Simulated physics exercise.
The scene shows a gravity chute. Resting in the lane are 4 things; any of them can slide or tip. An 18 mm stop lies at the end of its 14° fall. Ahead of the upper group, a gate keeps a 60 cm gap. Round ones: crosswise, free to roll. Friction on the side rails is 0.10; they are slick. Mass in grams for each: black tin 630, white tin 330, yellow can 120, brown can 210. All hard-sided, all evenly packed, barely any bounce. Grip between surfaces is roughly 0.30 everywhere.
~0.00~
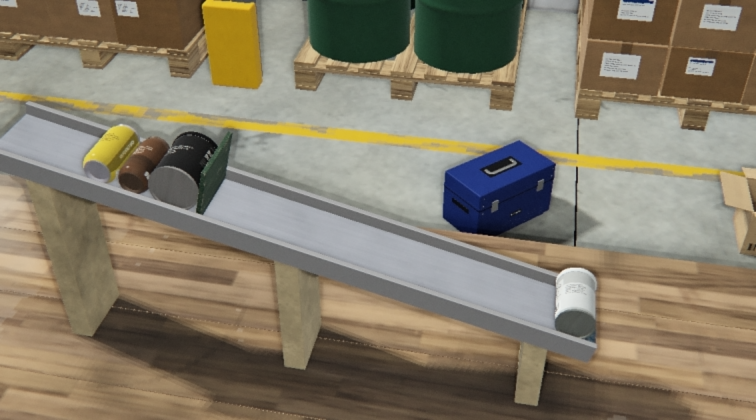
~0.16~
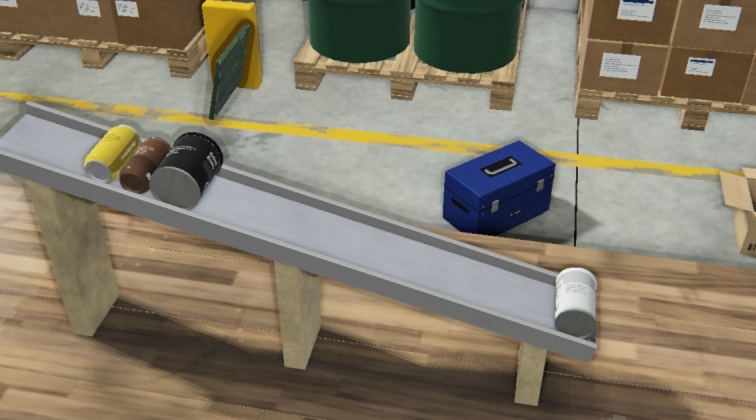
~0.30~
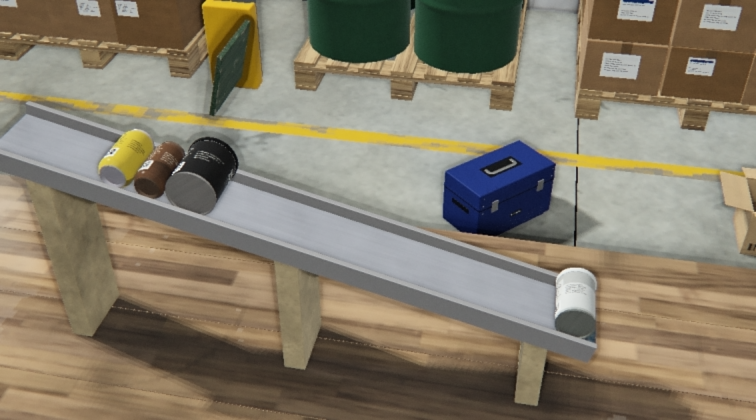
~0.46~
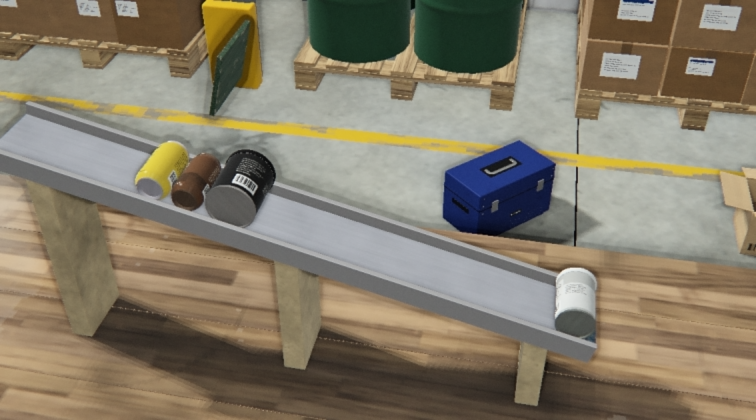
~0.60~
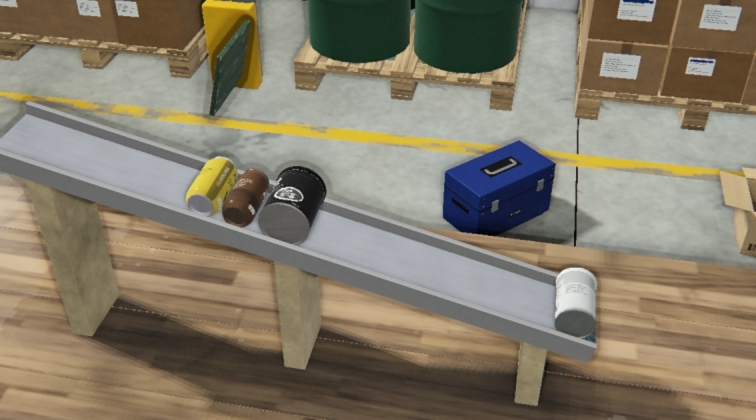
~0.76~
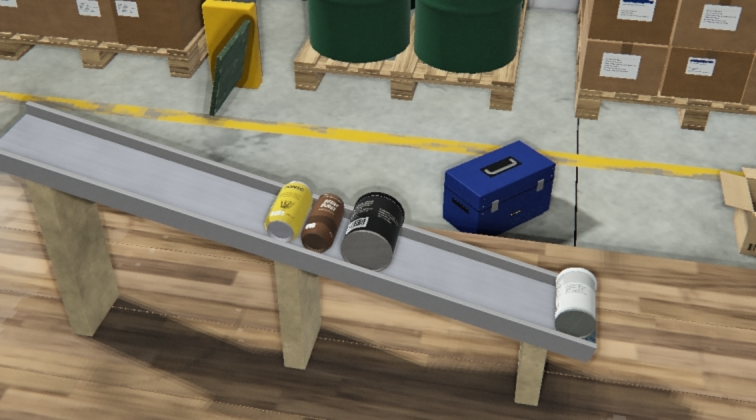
A sloping grey chute with a green gate swinging open, then black, brown and yellow cans rolling right toward a still white tin.
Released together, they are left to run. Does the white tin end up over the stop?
No - it is left within the lane.
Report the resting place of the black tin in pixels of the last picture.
In the last picture it sits around (546, 274).
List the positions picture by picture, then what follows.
Gate shut; white tin (576, 303); black tin (186, 171), in the first picture.
Leader 67 cm from the stop; brown can (146, 166); black tin (187, 171), in the second picture.
Leader 64 cm from the stop; yellow can (127, 159); brown can (160, 170), in the third picture.
Leader 57 cm from the stop; black tin (241, 189); yellow can (163, 171), in the fourth picture.
Leader 48 cm from the stop; black tin (293, 206); brown can (246, 198), in the fifth picture.
Leader 34 cm from the stop; white tin (576, 303); yellow can (289, 212), in the sixth picture.
After 0.86 s, leader 23 cm from the stop; white tin near (576, 303).
After 0.96 s, leader 11 cm from the stop; white tin near (576, 303).
In the end (1.6 s), all 4 in the lane. In the last view, white tin near (576, 303).
